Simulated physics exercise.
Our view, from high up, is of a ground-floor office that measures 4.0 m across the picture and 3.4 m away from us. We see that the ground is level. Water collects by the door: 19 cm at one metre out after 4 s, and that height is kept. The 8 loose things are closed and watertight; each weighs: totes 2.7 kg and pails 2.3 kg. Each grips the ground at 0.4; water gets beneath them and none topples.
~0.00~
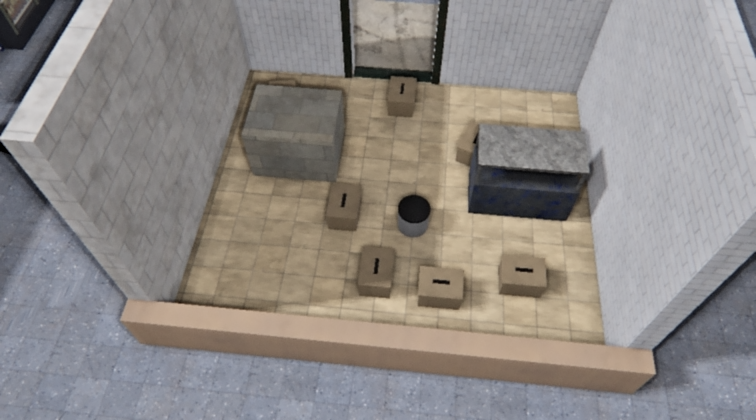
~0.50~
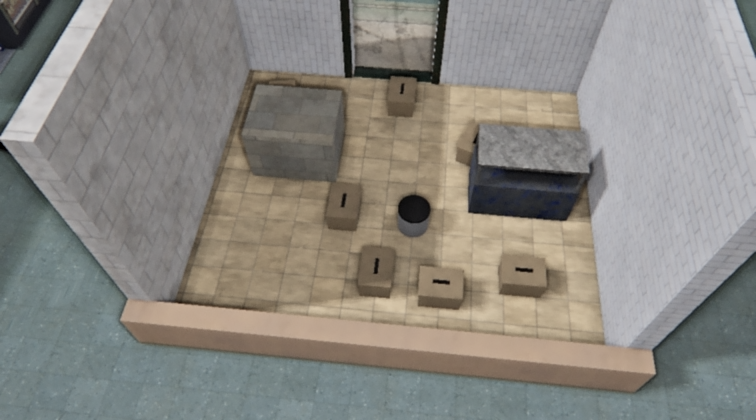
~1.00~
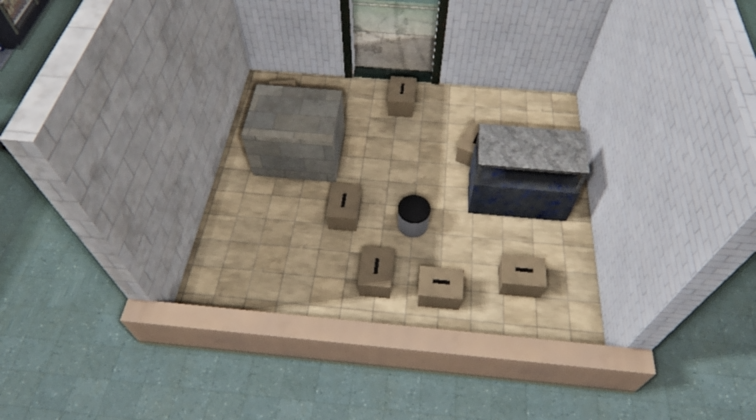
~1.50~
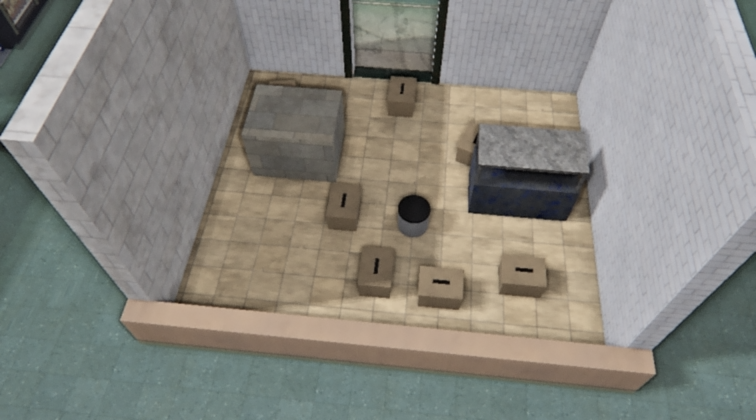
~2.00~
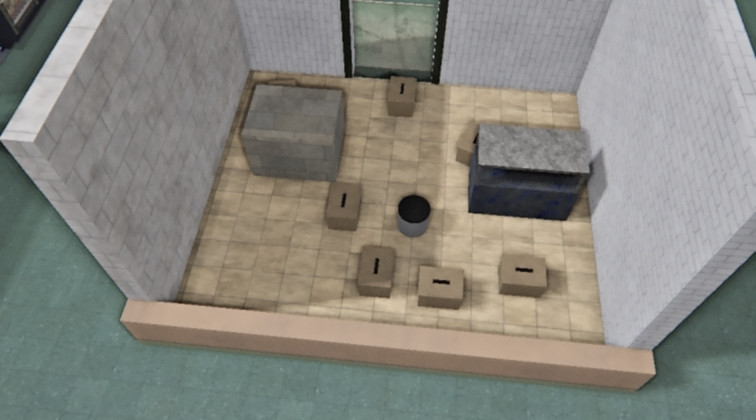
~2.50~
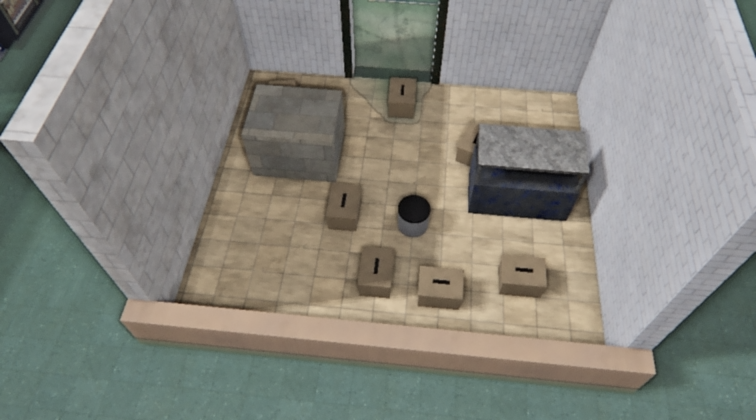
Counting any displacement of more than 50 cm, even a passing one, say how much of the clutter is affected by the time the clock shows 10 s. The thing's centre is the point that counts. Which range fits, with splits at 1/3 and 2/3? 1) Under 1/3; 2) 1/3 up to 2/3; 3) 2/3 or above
2/3 or above.
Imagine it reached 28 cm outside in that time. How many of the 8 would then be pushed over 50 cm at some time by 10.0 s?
Then 8 of them.
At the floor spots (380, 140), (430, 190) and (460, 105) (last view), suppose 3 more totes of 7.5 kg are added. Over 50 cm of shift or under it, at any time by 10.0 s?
In turn: Over, over, under.
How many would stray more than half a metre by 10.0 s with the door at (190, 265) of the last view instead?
Then it comes to 6.
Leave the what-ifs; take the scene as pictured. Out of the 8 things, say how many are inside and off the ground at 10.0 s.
The count is 8.
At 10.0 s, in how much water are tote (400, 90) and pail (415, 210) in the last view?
Roughly 8 and 7 cm.
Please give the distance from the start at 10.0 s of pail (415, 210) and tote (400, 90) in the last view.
In turn: 60 cm, 250 cm.
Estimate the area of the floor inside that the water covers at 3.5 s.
Wet: Near 2.0 m2.
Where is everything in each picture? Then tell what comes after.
A tote at (402, 89) rests on the ground; a tote at (524, 270) rests on the ground; water covers 0.0 m2; 0 of 8 have shifted, in the first frame.
A tote at (402, 89), on the bottom; a tote at (524, 270), on the bottom; water covers 0.0 m2; 0 of 8 have shifted, in the second frame.
A tote at (402, 89) rests on the ground; a tote at (524, 270) rests on the ground; 0.0 m2 under water; 0 of 8 have shifted, in the third frame.
A tote at (402, 89), on the bottom; a tote at (524, 270) rests on the ground; 0.0 m2 under water; 0 of 8 have shifted, in the fourth frame.
A tote at (402, 89), on the bottom; a tote at (524, 270), on the bottom; water covers 0.0 m2; 0 of 8 have shifted, in the fifth frame.
A tote at (402, 90) rests on the ground; a tote at (524, 270), on the bottom; 0.3 m2 under water; 0 of 8 have shifted, in the sixth frame.
After 3.5 s 1 of 8 are over 50 cm from their spots; 0 afloat.
After 4.5 s 1 of 8 are over 50 cm from their spots; 1 afloat.
After 7.0 s 6 of 8 are over 50 cm from their spots; 7 afloat.
After 10.0 s 6 of 8 are over 50 cm from their spots, and 8 have been at some point; 8 afloat.
